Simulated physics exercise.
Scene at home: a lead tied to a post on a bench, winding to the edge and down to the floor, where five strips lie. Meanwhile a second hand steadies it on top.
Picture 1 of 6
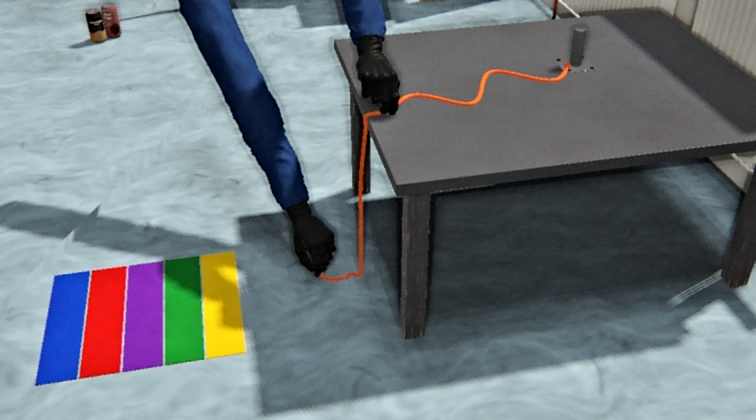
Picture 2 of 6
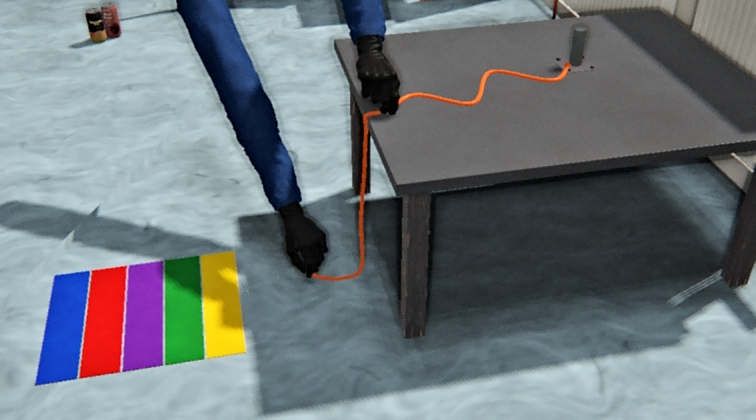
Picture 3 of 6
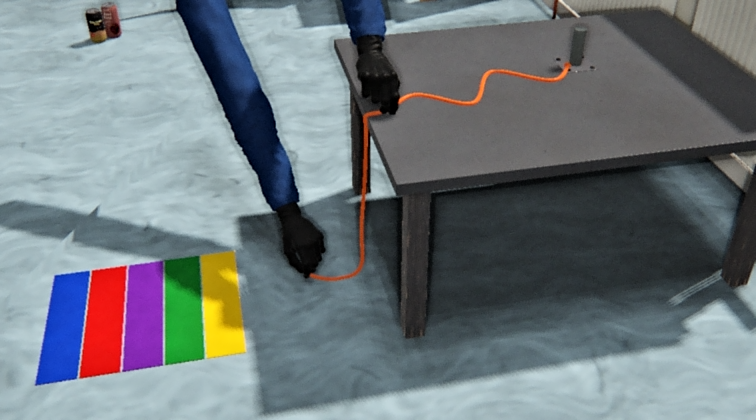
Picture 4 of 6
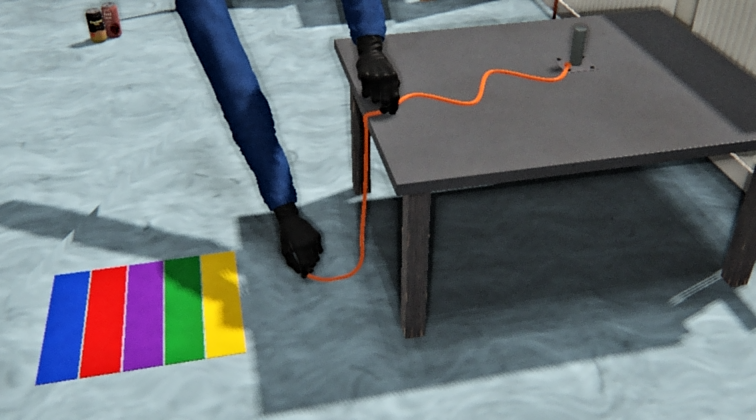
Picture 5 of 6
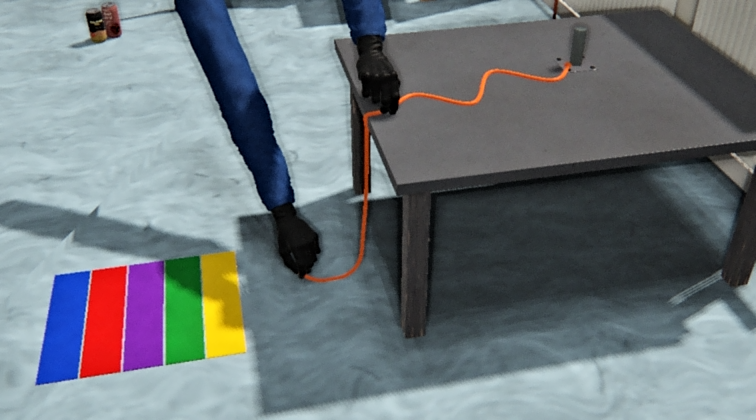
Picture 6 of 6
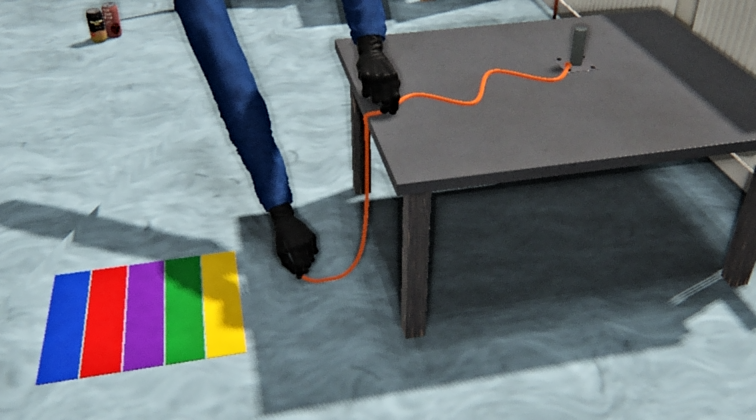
At home, a gloved hand drawing the end of an orange lead slightly left across the floor beside five coloured strips.
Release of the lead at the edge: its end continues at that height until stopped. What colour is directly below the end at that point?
The colour below it is red.
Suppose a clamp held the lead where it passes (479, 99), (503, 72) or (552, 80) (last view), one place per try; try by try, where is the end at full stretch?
Near (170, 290), (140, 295) and (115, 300).
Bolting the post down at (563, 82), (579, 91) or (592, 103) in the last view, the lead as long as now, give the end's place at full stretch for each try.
First try about (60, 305), second about (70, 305), third about (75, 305).
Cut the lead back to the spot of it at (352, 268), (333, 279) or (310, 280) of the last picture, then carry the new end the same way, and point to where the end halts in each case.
Respectively (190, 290), (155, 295) and (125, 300).
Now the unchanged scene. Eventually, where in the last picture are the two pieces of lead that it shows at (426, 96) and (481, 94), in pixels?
The first one ends up at (363, 111) and the second one at (429, 94).
Soon after, end near (181, 290); over green.
After that, end near (131, 297); over purple.
At the stop, end near (103, 301); over red. It gets as far as the red strip.
